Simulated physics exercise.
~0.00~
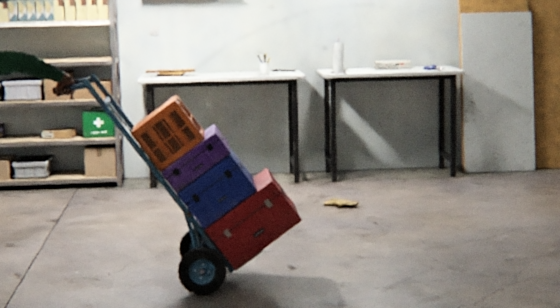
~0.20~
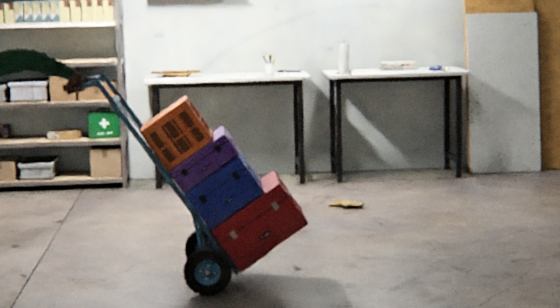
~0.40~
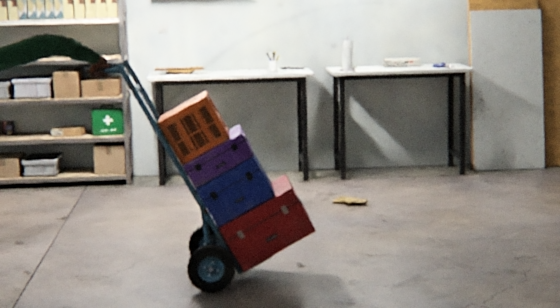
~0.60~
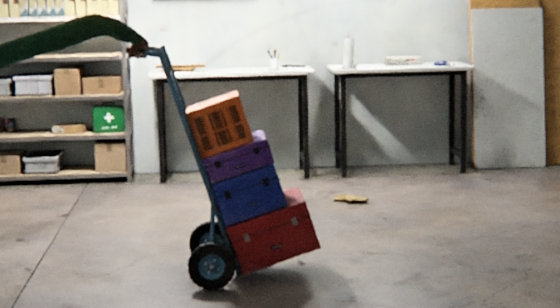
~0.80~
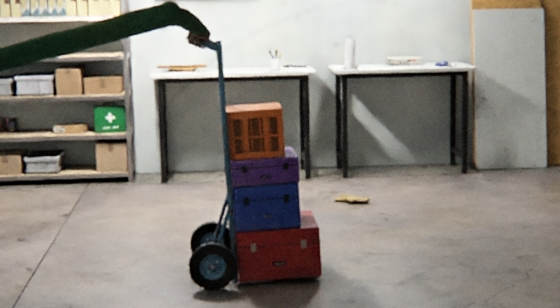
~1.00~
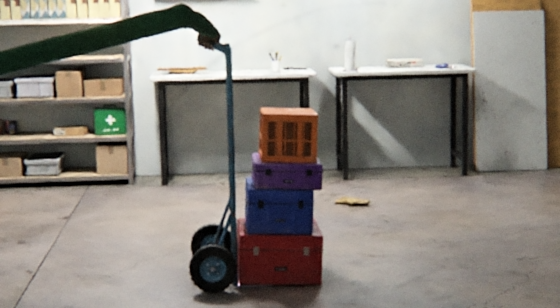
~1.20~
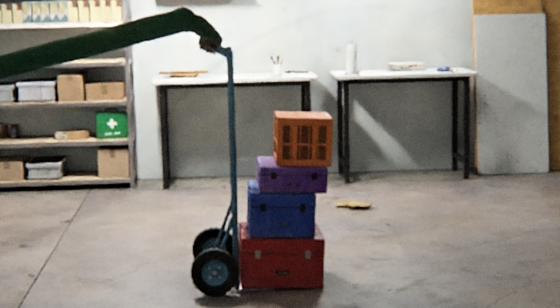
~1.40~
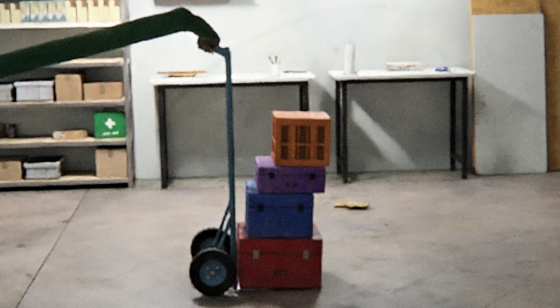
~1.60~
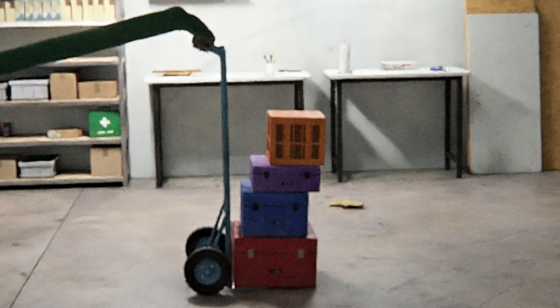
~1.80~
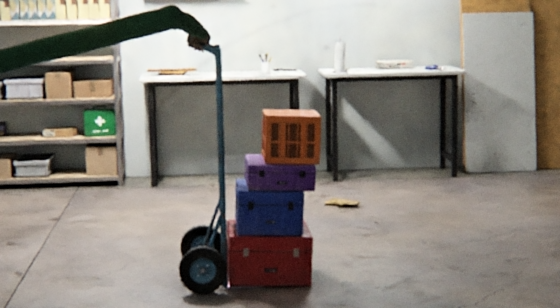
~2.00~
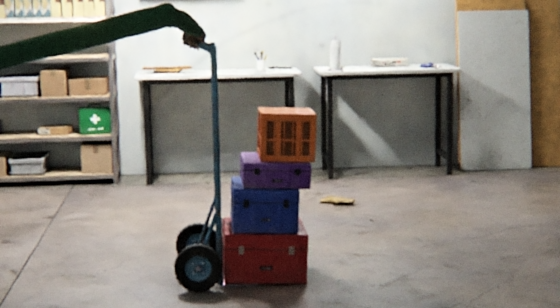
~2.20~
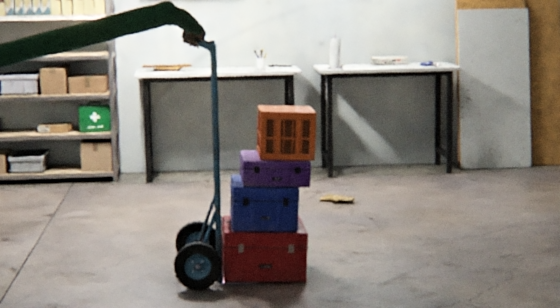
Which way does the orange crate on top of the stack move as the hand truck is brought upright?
The orange crate moves to the right, ending up farther from the truck's upright frame than it began.
